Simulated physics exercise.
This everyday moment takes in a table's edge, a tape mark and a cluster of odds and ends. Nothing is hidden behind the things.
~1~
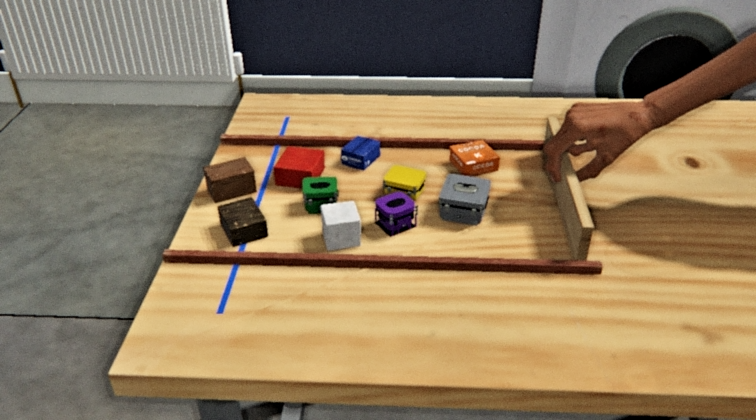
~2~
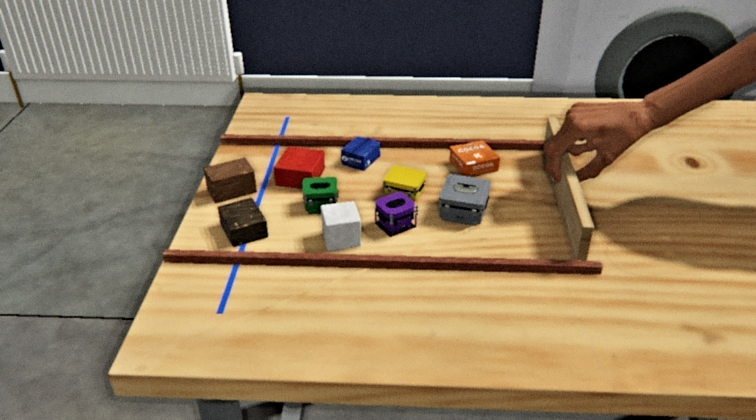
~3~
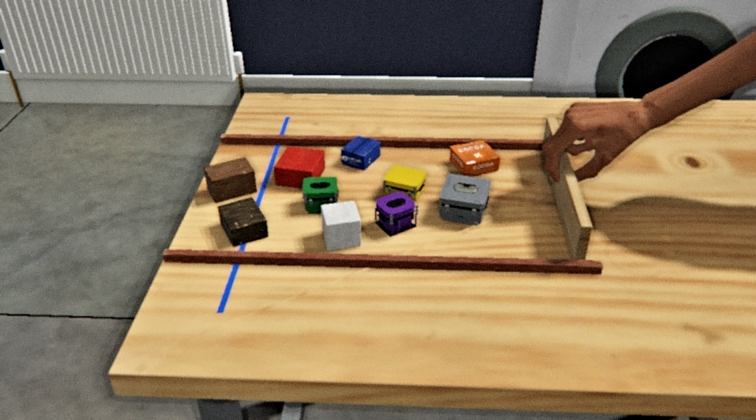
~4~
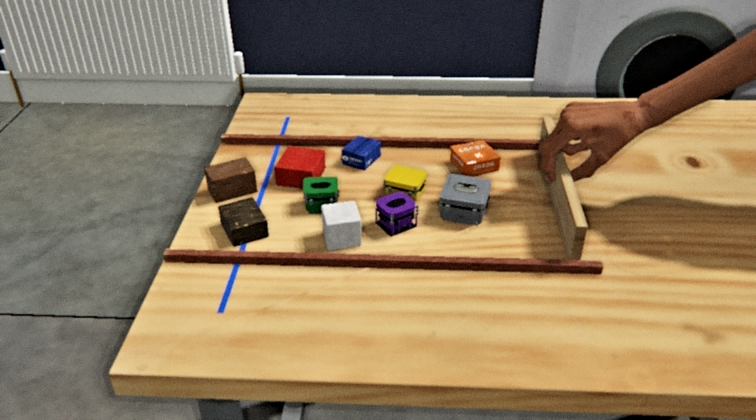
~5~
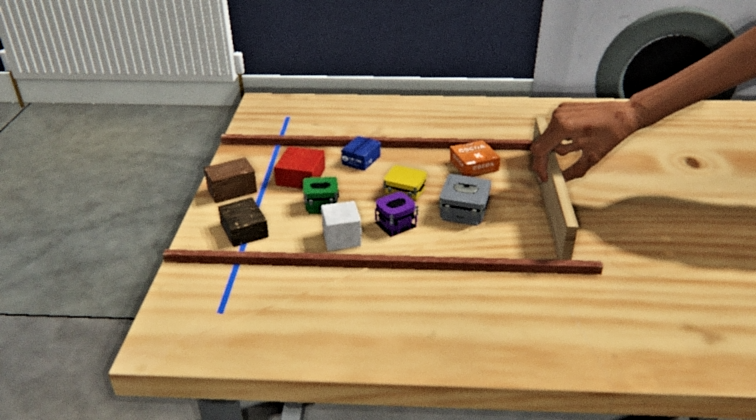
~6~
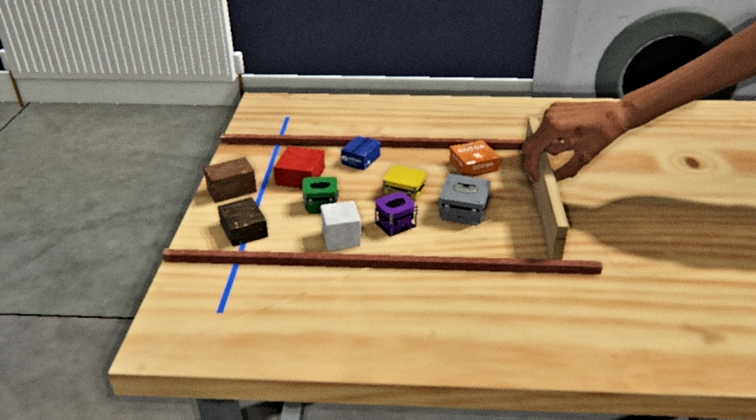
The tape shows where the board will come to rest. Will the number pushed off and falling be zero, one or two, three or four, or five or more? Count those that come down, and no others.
It will be one or two.
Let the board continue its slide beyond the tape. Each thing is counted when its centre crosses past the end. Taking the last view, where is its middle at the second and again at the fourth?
The first one at (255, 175), the next at (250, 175).
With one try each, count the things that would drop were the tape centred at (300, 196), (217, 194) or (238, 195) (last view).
Result per try: 0; 5; 5.
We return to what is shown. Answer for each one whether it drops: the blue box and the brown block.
The blue box? It hangs on. The brown block? It doesn't stay.
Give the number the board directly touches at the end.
The count in contact is 5.
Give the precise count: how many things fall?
The number is 1.
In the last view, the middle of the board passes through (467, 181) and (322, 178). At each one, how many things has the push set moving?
Note: First position 2; second position 9.
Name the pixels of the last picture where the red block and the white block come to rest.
Red block: About (209, 167); white block: About (223, 235).
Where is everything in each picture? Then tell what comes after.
The first picture shows brown block (230, 180); black block (243, 222); red block (300, 168); board (565, 184); tape (260, 195).
The second picture shows black block (243, 222); orange box (474, 159).
The third picture shows red block (300, 168); blue box (361, 153).
The fourth picture shows brown block (231, 180); grey case (465, 200).
The fifth picture shows black block (243, 221); yellow case (405, 185).
The sixth picture shows brown block (230, 180); black block (243, 221); red block (300, 168); board (543, 183); tape (260, 195).
A little later, none off yet; brown block at rest near (230, 180); black block at rest near (243, 221); red block at rest near (300, 168).
Next, none off yet; brown block at rest near (230, 180); black block at rest near (243, 221); red block shifted about its own width near (271, 171).
When it is over, the number that fall off is one or two; down, brown block.
